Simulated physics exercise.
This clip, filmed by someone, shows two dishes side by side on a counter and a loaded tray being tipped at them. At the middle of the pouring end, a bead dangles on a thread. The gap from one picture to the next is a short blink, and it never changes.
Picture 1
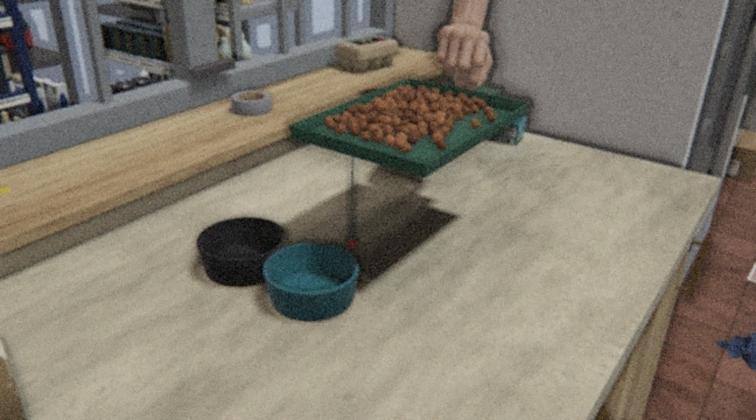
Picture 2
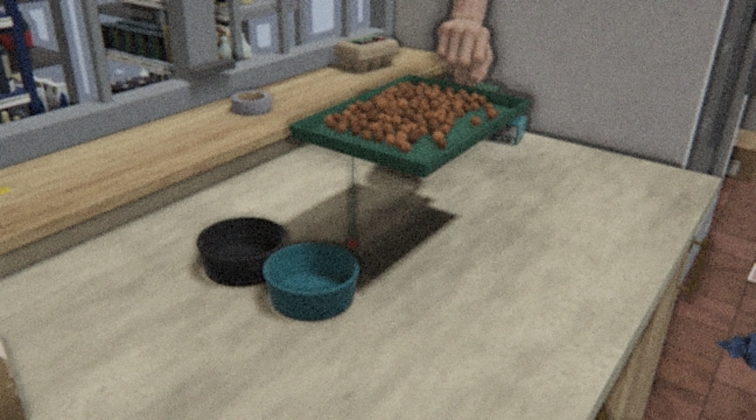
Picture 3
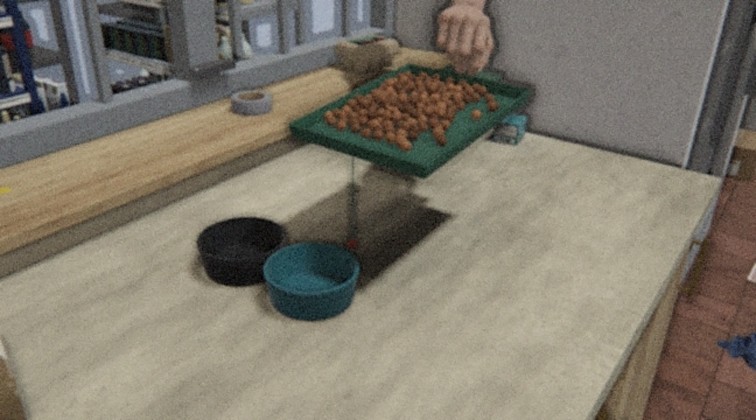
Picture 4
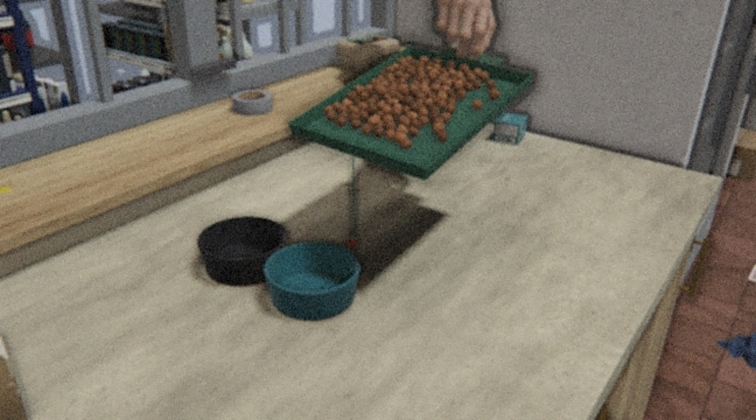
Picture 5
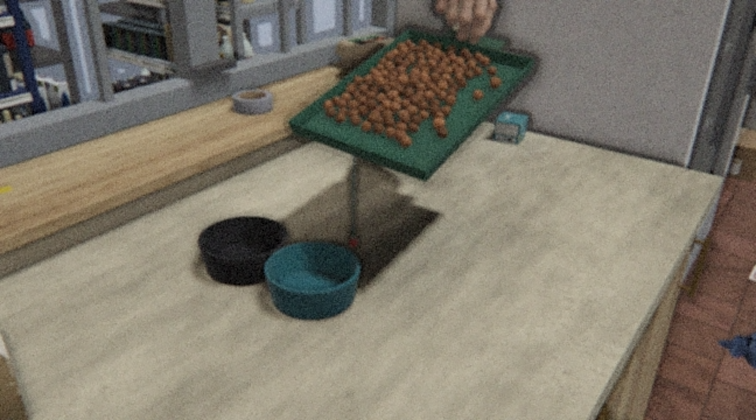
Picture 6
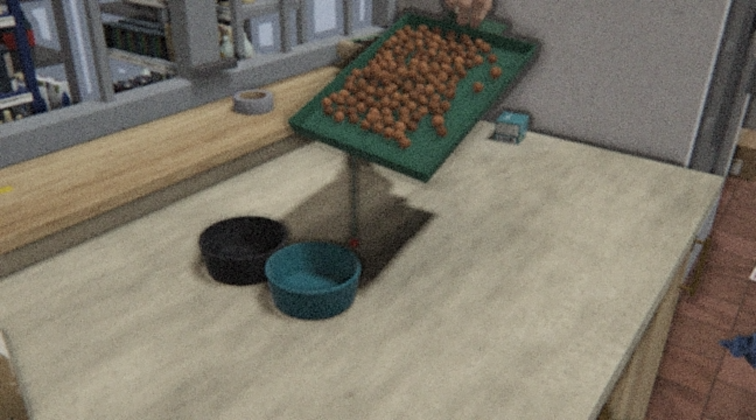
On a pale counter, a hand raises the far end of a green tray of hazelnuts behind a black dish and a teal dish, tilting it gradually steeper while the nuts shift only slightly and the dishes stay put.
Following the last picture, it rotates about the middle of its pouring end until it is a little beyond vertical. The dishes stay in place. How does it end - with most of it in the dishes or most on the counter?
It ends with most on the counter.
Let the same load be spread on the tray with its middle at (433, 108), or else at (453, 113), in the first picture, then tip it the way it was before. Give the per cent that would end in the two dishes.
Roughly 30 % and then 20 %.
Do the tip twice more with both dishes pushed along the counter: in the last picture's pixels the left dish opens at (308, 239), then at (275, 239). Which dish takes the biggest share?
Right side first, Right side second.
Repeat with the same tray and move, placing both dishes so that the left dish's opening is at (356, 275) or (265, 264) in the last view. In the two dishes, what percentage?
Roughly 60 per cent, and 50 per cent.
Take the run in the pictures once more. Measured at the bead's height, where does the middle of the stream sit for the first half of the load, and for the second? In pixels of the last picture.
Earlier portion about (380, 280); later portion about (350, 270).
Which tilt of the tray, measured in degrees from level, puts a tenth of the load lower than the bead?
It is at around 75 degrees by then.
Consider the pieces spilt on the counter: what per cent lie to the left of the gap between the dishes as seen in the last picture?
Near 10 per cent.
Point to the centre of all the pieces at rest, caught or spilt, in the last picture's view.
Around (360, 322).
Soon, tray tipped steeply; nearly all on the tray; a small part in the air.
A while on, tray tipped right over; most on the tray; a stray few in the right dish; about a quarter outside both; a stray few in the air.
Towards the end, tray tipped past a quarter turn; about a third in the right dish; about two thirds outside both.
Finally, tray tipped past a quarter turn; about a third in the right dish; none in the left dish; about two thirds outside both.
